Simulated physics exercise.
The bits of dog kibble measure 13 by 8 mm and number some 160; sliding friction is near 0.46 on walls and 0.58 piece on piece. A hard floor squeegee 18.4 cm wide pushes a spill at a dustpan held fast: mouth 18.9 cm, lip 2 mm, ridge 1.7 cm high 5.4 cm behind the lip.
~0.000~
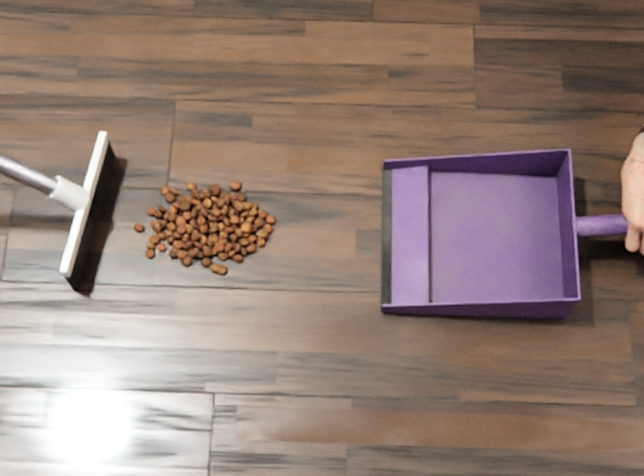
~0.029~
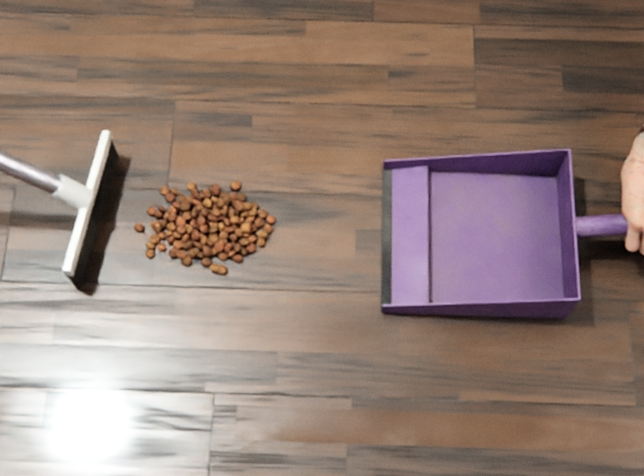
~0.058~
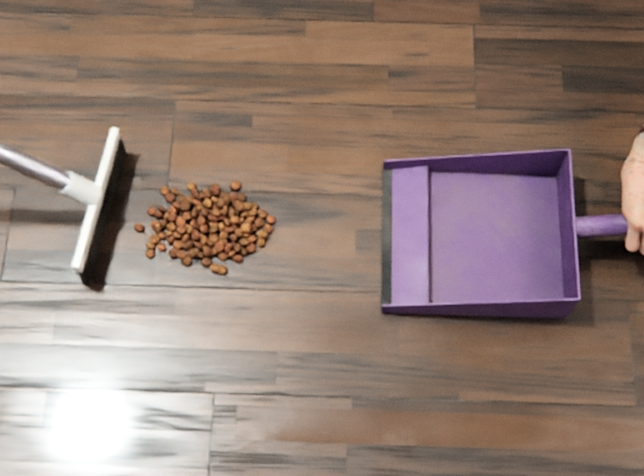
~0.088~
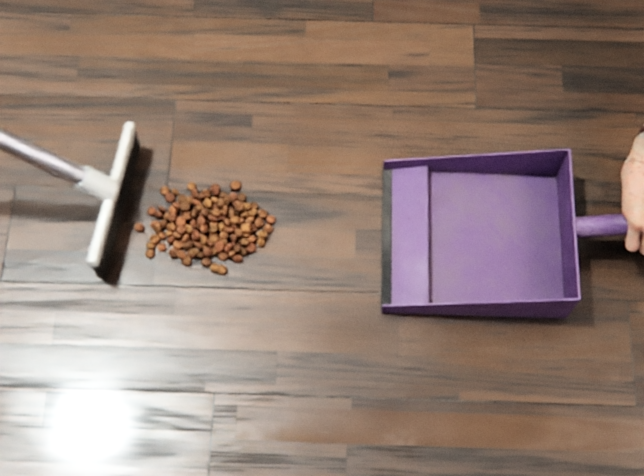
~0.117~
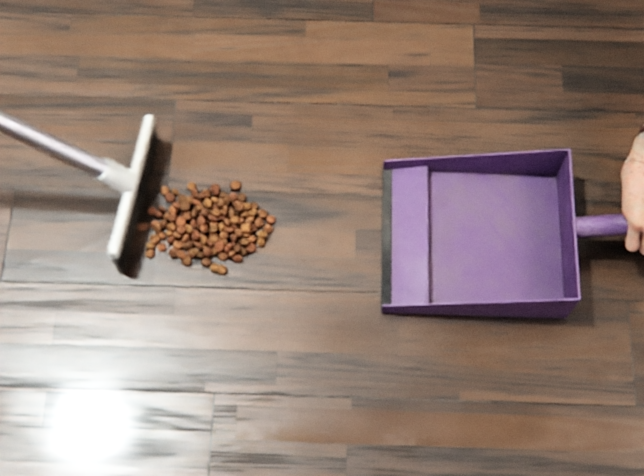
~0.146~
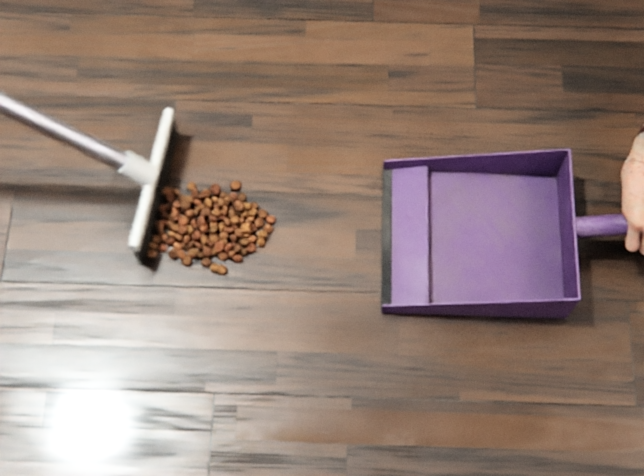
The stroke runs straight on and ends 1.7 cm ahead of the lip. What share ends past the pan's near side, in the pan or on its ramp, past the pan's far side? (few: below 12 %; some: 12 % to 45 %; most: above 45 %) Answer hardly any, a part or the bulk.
Near side: Hardly any, pan: Hardly any, far side: A part.
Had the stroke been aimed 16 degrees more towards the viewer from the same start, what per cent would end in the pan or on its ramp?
In that case some 30 per cent.
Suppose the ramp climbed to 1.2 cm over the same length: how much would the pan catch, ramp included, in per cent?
In that case some 5 per cent.
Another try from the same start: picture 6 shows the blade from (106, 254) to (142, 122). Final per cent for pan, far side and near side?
Pan 0, far 20, near 0.
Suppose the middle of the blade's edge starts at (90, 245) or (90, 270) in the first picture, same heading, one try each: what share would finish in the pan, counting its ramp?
Some 10 and 15 per cent.
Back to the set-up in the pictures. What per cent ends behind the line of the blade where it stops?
Roughly 55 per cent.
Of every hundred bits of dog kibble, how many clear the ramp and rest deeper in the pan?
Some 0 per cent.
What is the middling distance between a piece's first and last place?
Some 12 cm.
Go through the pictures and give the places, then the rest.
Blade from (66, 272) to (104, 139), moved 0.0 cm, 0 of the pieces shifted so far; middle of the pieces at (206, 222); pan at (488, 242), in the first picture.
Blade from (69, 271) to (107, 138), moved 0.4 cm, 0 of the pieces shifted so far; middle of the pieces at (206, 222), in the second picture.
Blade from (78, 268) to (116, 135), moved 1.5 cm, 0 of the pieces shifted so far; middle of the pieces at (206, 222), in the third picture.
Blade from (94, 262) to (131, 130), moved 3.4 cm, 0 of the pieces shifted so far; middle of the pieces at (206, 222), in the fourth picture.
Blade from (114, 254) to (150, 123), moved 5.9 cm, 0 of the pieces shifted so far; middle of the pieces at (206, 222), in the fifth picture.
Blade from (135, 246) to (170, 116), moved 8.4 cm, 17 of the pieces shifted so far; middle of the pieces at (214, 225); pan at (488, 242). The blade's pace is about 0.88 m/s, heading 24 degrees away from the viewer's side, in the sixth picture.
After 0.31 s, middle of the blade 15 cm from the lip; 0 % over the lip, far side 5 %, near side 0 %.
Then, at 0.42 s, middle of the blade 6 cm from the lip; 0 % over the lip, far side 15 %, near side 0 %.
After 0.66 s, middle of the blade 3 cm from the lip; 5 % over the lip, far side 20 %, near side 0 %.
By 1.1 s all is still; near side 0 %, pan 5 %, far side 20 %, in front of the lip or behind the blade 75 %.
